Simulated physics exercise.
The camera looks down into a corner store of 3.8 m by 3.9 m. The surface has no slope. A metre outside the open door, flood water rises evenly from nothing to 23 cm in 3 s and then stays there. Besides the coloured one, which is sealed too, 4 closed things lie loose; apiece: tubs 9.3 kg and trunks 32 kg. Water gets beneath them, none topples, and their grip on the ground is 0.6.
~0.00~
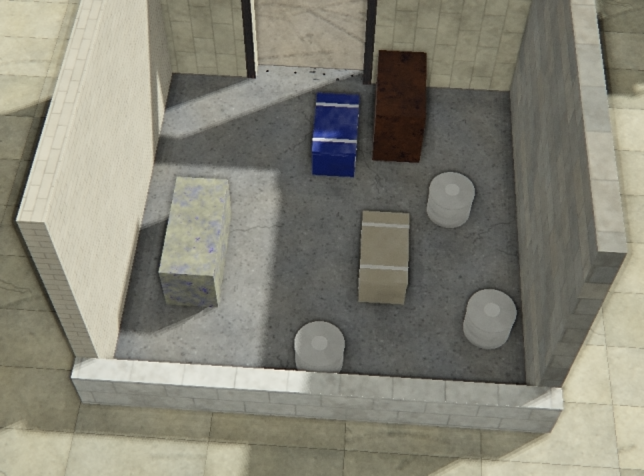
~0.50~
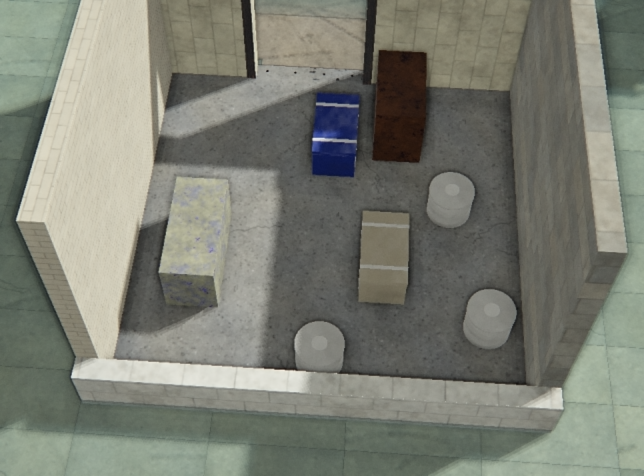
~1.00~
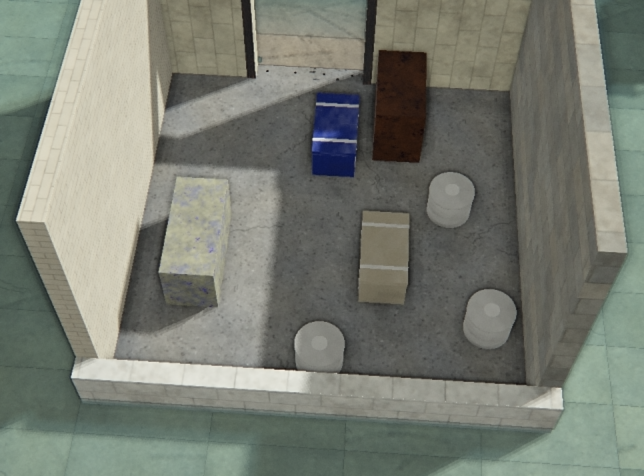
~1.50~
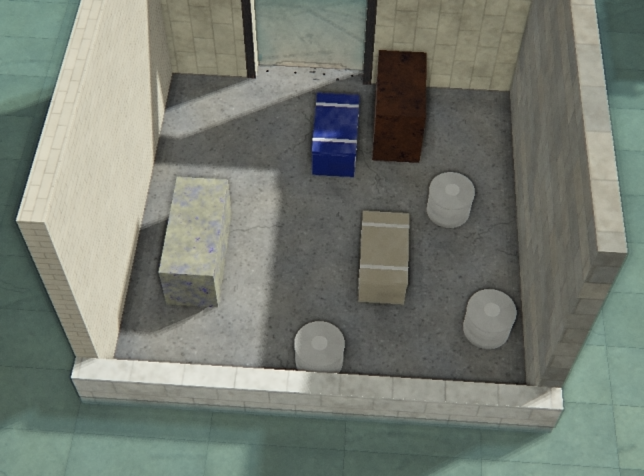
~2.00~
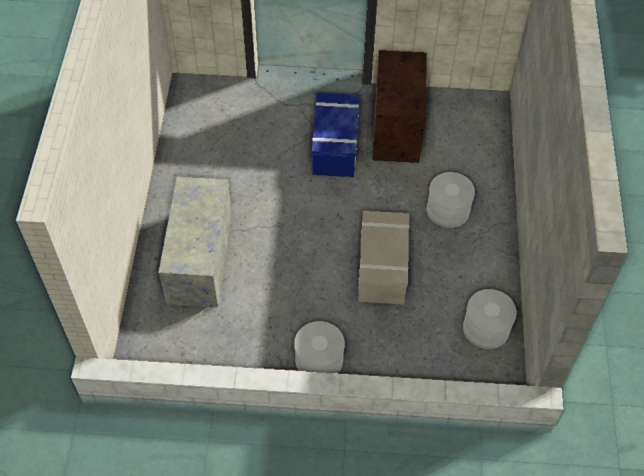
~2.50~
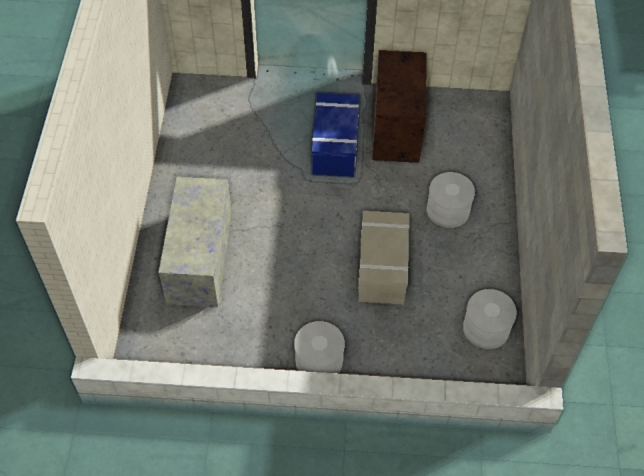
The clip opens on a dry walled room seen from above, with a blue trunk, a beige trunk, pale tubs and larger blocks on its grey floor. Greenish water covers the paving outside, then enters through the doorway and spreads thinly around the blue trunk, while every object stays still.
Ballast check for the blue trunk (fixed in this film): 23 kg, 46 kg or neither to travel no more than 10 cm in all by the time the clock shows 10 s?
Verdict: Neither weight holds it.
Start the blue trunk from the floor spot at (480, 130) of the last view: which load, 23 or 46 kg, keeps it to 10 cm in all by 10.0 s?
It takes the larger.
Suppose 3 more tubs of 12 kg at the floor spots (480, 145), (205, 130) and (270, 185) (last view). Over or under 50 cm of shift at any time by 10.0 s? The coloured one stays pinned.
In turn: Less, more, more.
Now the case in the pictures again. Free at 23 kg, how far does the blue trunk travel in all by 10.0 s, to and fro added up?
About 350 cm.
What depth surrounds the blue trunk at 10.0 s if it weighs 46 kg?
Roughly 10 cm.
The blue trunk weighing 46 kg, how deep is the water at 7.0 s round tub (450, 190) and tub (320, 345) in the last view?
About 4 and 4 cm.
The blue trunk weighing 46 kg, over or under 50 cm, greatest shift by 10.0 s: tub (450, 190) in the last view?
It is short of it.
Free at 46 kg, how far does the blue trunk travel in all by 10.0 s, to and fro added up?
About 60 cm.
After 3.5 s the blue trunk would be 21 cm from its start with 23 kg and 1 cm from its start with 46 kg; 9 cm of water round it then.
After 4.5 s the blue trunk would be 91 cm from its start with 23 kg and 35 cm from its start with 46 kg; 7 cm of water round it then.
After 7.0 s the blue trunk would be 257 cm from its start with 23 kg and 39 cm from its start with 46 kg; 7 cm of water round it then.
After 10.0 s the blue trunk would be 276 cm from its start with 23 kg and 60 cm from its start with 46 kg; 10 cm of water round it then.
